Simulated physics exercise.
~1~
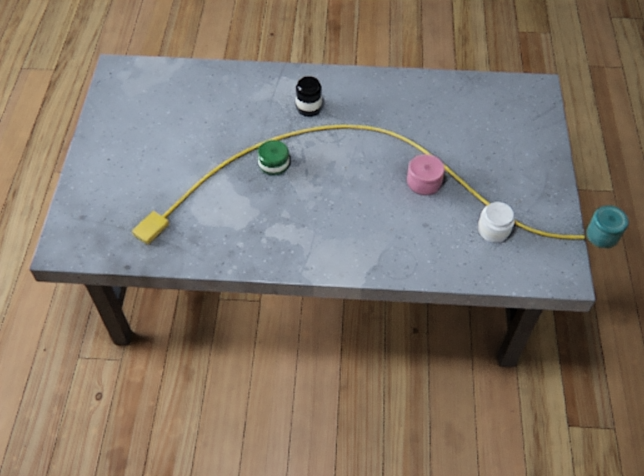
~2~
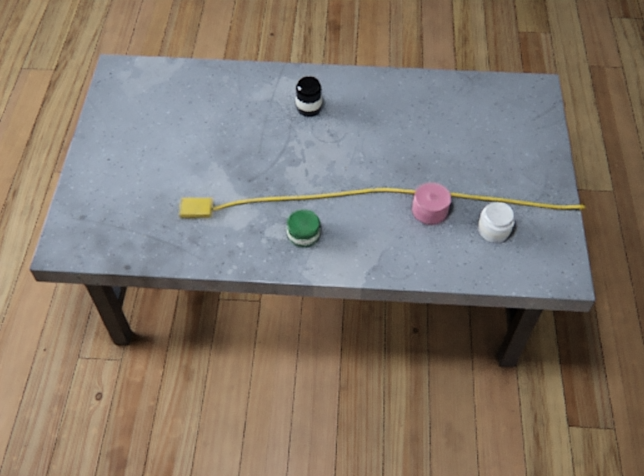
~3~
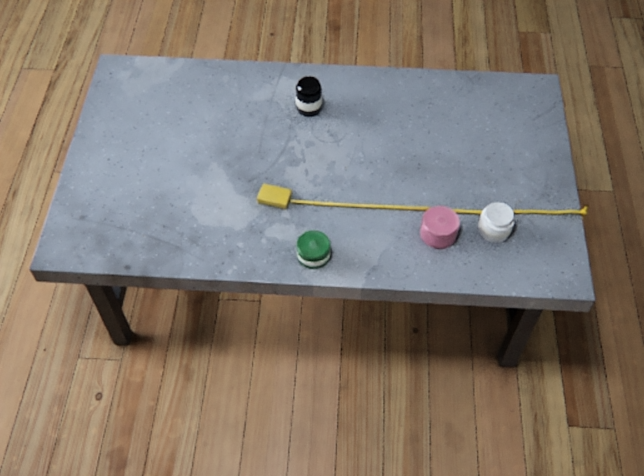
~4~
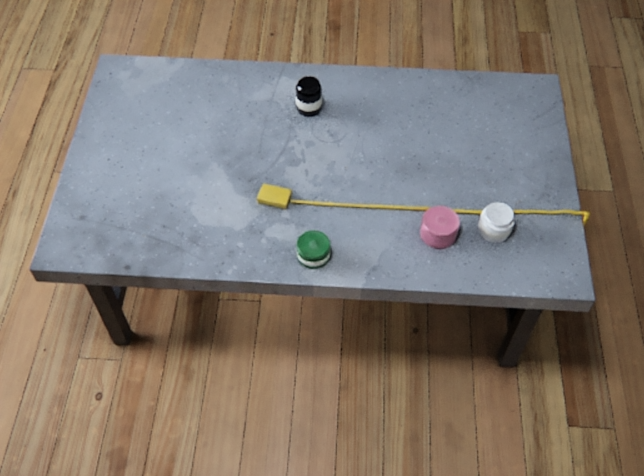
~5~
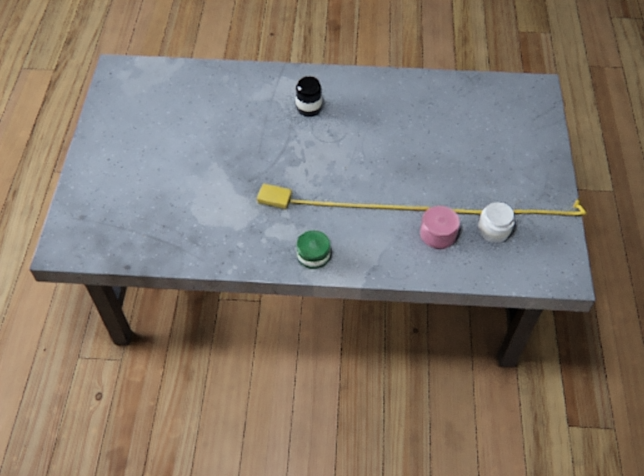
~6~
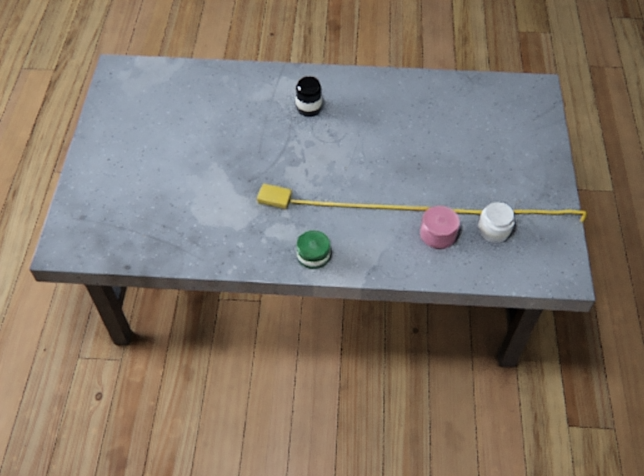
A workbench holds jars as a falling teal object drags a yellow cable and block right.
